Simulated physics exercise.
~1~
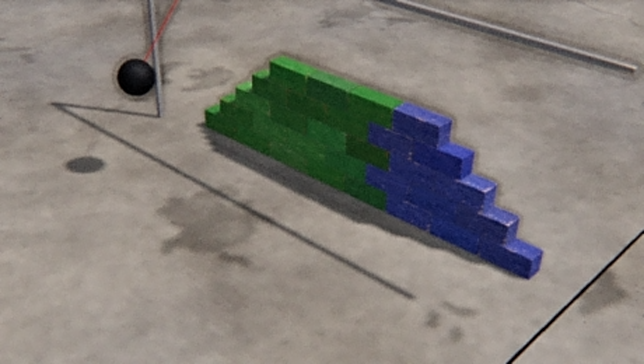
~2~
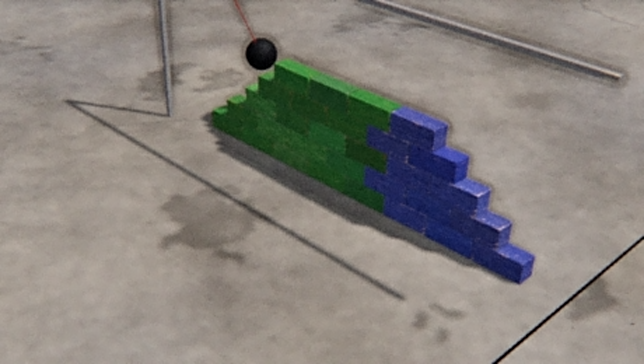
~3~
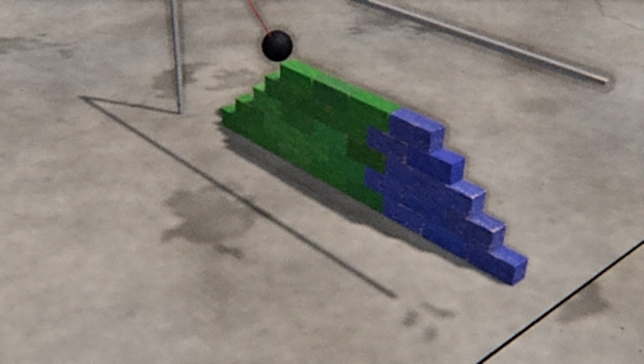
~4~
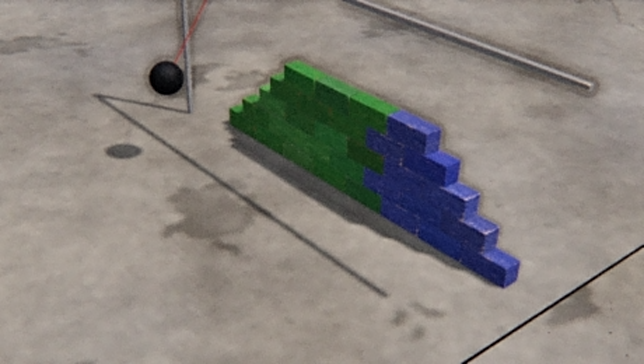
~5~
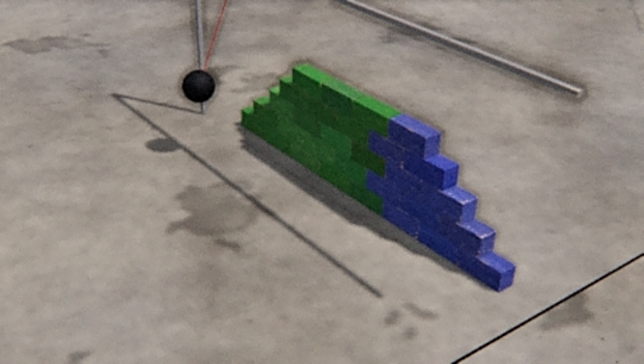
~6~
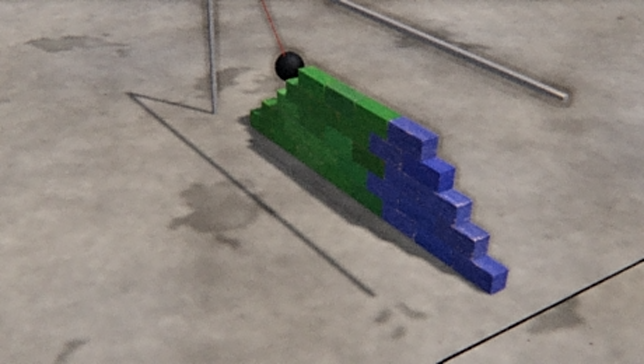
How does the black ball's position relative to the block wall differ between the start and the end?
At the start the ball hangs clear of the wall, off to its left. At the end it is farther right, right by the upper left corner of the green part.
